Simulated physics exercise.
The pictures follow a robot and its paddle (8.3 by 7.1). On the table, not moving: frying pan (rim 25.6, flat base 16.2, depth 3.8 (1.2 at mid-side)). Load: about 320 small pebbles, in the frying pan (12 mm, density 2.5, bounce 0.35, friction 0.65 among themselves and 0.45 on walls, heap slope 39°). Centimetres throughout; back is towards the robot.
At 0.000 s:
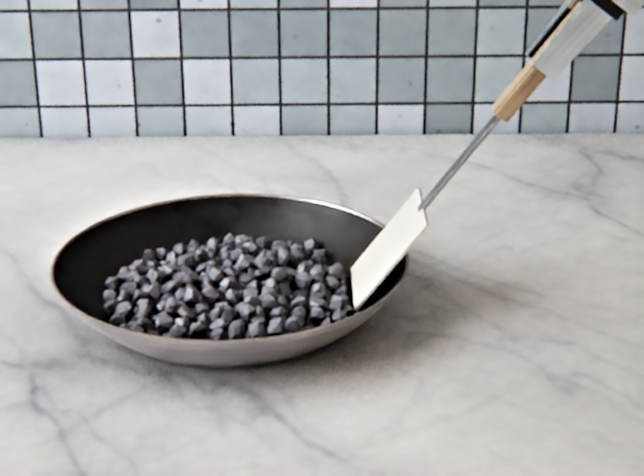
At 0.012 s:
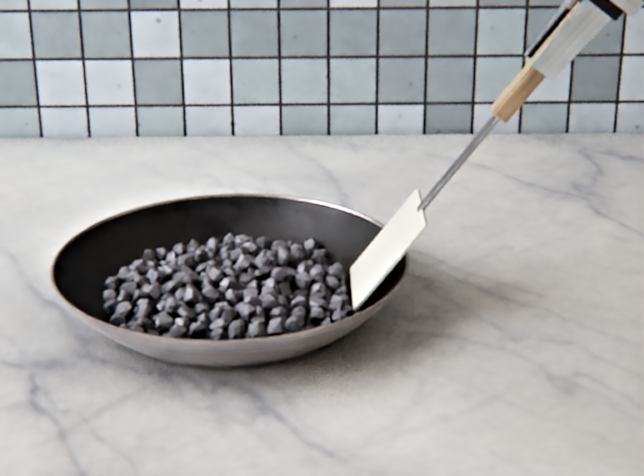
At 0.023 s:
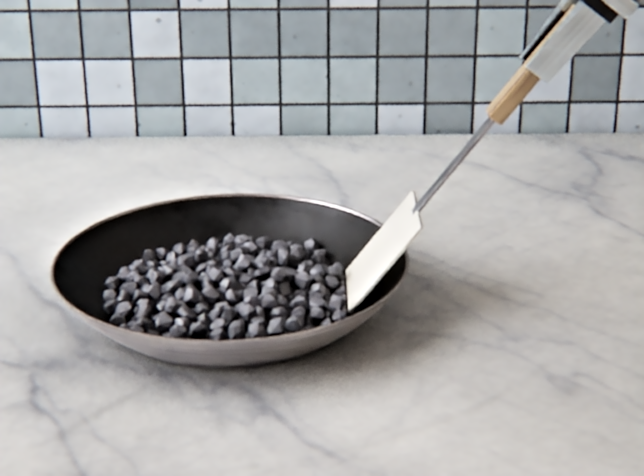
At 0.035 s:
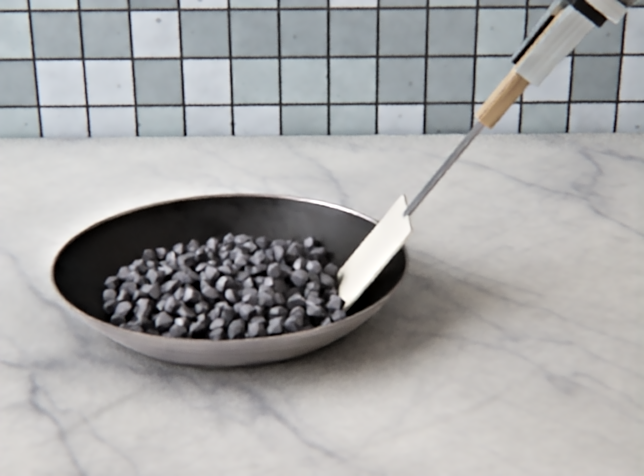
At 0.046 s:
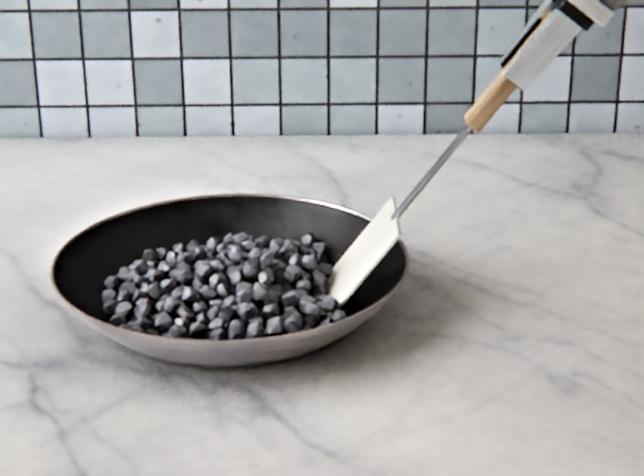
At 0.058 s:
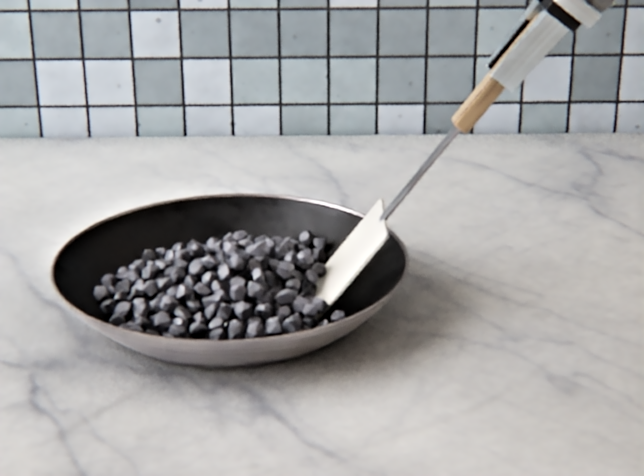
A robot's white paddle, slanting down into a frying pan of small dark gray pebbles on a marble table, moved slowly left and pushed into the heap, shifting some pebbles slightly.
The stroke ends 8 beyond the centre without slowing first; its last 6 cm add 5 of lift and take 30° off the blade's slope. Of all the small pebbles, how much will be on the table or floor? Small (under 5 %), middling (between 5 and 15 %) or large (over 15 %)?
A middling share, between 5 and 15 %, ends on the table or floor.
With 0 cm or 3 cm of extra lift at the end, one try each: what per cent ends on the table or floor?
About 10 and 15 per cent.
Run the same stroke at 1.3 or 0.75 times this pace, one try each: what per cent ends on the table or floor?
About 15 and 10 per cent.
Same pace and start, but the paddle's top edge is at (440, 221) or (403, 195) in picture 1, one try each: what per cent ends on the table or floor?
About 10 and 15 per cent.
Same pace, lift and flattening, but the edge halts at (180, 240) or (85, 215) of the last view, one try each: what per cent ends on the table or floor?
About 0 and 30 per cent.
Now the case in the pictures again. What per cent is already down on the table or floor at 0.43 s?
Some 8 per cent.
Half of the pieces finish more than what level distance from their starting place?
Roughly 4 cm.
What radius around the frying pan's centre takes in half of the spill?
About 18 cm.
After 0.13 s, sloping 53°, highest piece 7 above the table; 324 in the frying pan.
After 0.20 s, sloping 43°, highest piece 5 above the table; 318 in the frying pan, 6 on the blade or in flight.
After 0.43 s, sloping 23°, highest piece 5 above the table; 295 in the frying pan, 29 on the table or floor.
After 1.48 s, sloping 23°, highest piece 5 above the table; 293 in the frying pan, 31 on the table or floor.
At rest, 293 in the frying pan, 31 on the table or floor. That is 10 % on the table or floor.
